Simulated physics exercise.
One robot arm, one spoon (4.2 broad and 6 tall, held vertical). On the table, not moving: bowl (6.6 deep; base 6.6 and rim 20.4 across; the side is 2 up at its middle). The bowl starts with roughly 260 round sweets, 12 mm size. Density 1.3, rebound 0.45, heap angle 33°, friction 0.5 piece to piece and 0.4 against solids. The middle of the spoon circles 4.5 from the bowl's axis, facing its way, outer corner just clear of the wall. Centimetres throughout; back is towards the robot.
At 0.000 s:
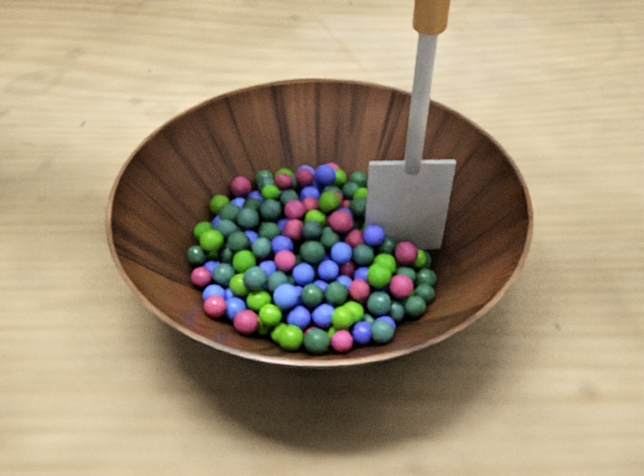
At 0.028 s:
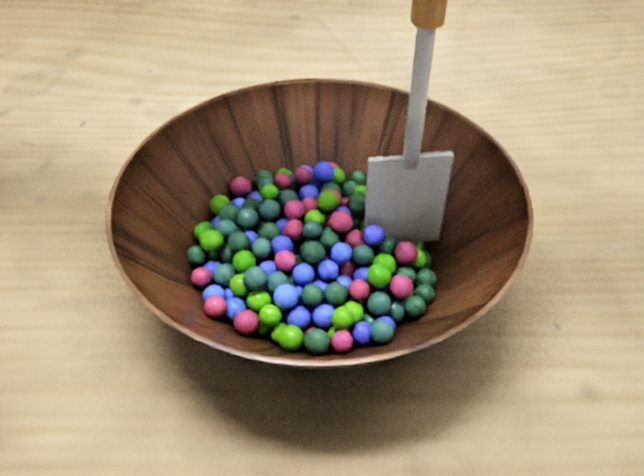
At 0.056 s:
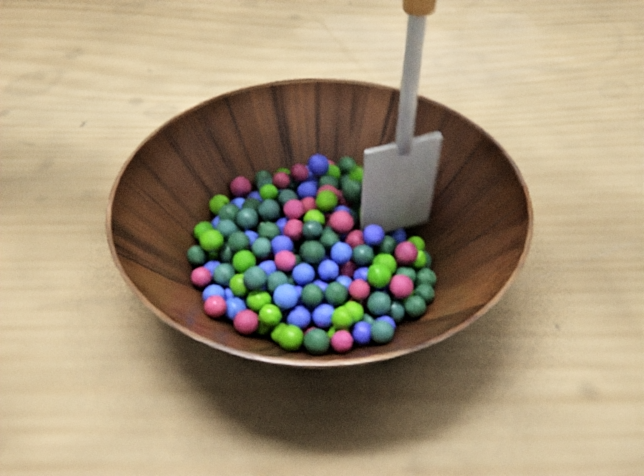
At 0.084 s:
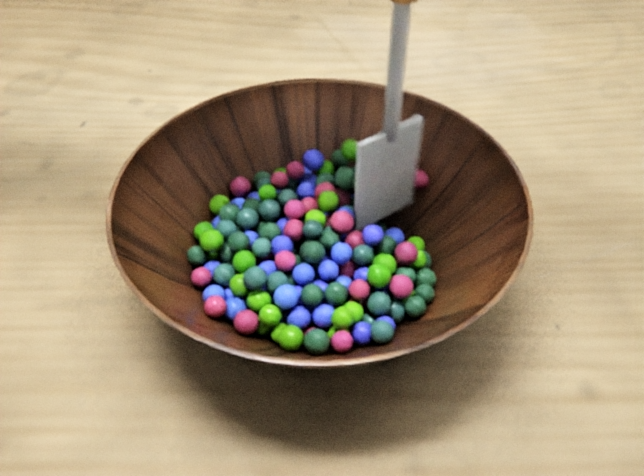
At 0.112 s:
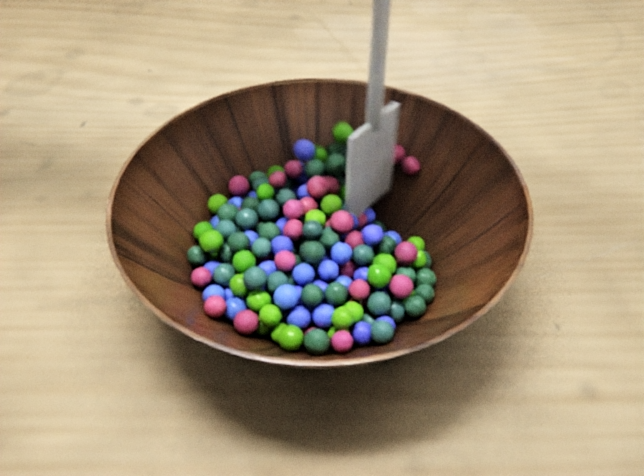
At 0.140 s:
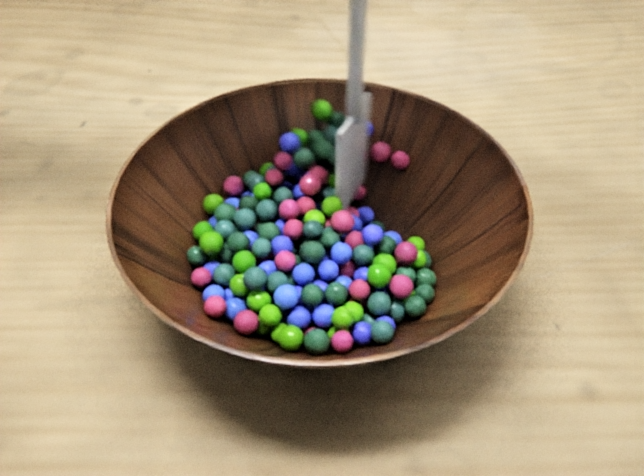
In a brown wooden bowl of small green, blue and pink balls, a flat grey blade held upright swept leftward along the back, turning edge-on and pushing some of the balls up the far side.
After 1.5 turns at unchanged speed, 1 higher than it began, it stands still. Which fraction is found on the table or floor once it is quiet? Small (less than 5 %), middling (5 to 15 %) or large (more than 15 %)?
A small share, less than 5 %, ends on the table or floor.
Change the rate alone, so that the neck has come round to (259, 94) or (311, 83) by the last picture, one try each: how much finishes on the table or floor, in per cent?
About 25 and 10 per cent.
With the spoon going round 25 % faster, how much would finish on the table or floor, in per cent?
It would be near 5 per cent.
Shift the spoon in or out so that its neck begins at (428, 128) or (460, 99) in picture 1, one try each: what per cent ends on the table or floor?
About 0 and 0 per cent.
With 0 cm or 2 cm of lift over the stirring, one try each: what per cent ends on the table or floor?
Some 5 and 0 per cent.
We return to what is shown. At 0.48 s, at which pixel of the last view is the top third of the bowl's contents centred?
At about (321, 306).
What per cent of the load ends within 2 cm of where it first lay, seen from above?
About 20 per cent.
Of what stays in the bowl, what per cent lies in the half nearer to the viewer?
Some 55 per cent.
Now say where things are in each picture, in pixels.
The spoon neck at (416, 137), 0° round; upper third of the load around (311, 235), from x 195 to 430, top at y 175; 265 in the bowl, in the first picture.
The spoon neck at (414, 131), 5° round; upper third of the load around (311, 234), from x 195 to 430, top at y 170, in the second picture.
The spoon neck at (407, 117), 19° round; upper third of the load around (314, 229), from x 195 to 425, top at y 165, in the third picture.
The spoon neck at (393, 105), 35° round; upper third of the load around (316, 224), from x 195 to 425, top at y 150, in the fourth picture.
The spoon neck at (376, 95), 50° round; upper third of the load around (316, 217), from x 195 to 425, top at y 135, in the fifth picture.
The spoon neck at (355, 88), 65° round; upper third of the load around (311, 210), from x 195 to 425, top at y 110; 265 in the bowl, in the sixth picture.
After 0.48 s, 251° round, highest piece 9 above the table; 264 in the bowl, 1 in flight or on the tool.
After 0.83 s, 76° round, highest piece 7 above the table; 260 in the bowl, 5 on the table or floor.
After 1.20 s, 180° round, highest piece 6 above the table; 258 in the bowl, 7 on the table or floor.
After 1.90 s, 180° round, highest piece 6 above the table; 258 in the bowl, 7 on the table or floor.
In the end, 258 in the bowl, 7 on the table or floor. That is 3 % on the table or floor.
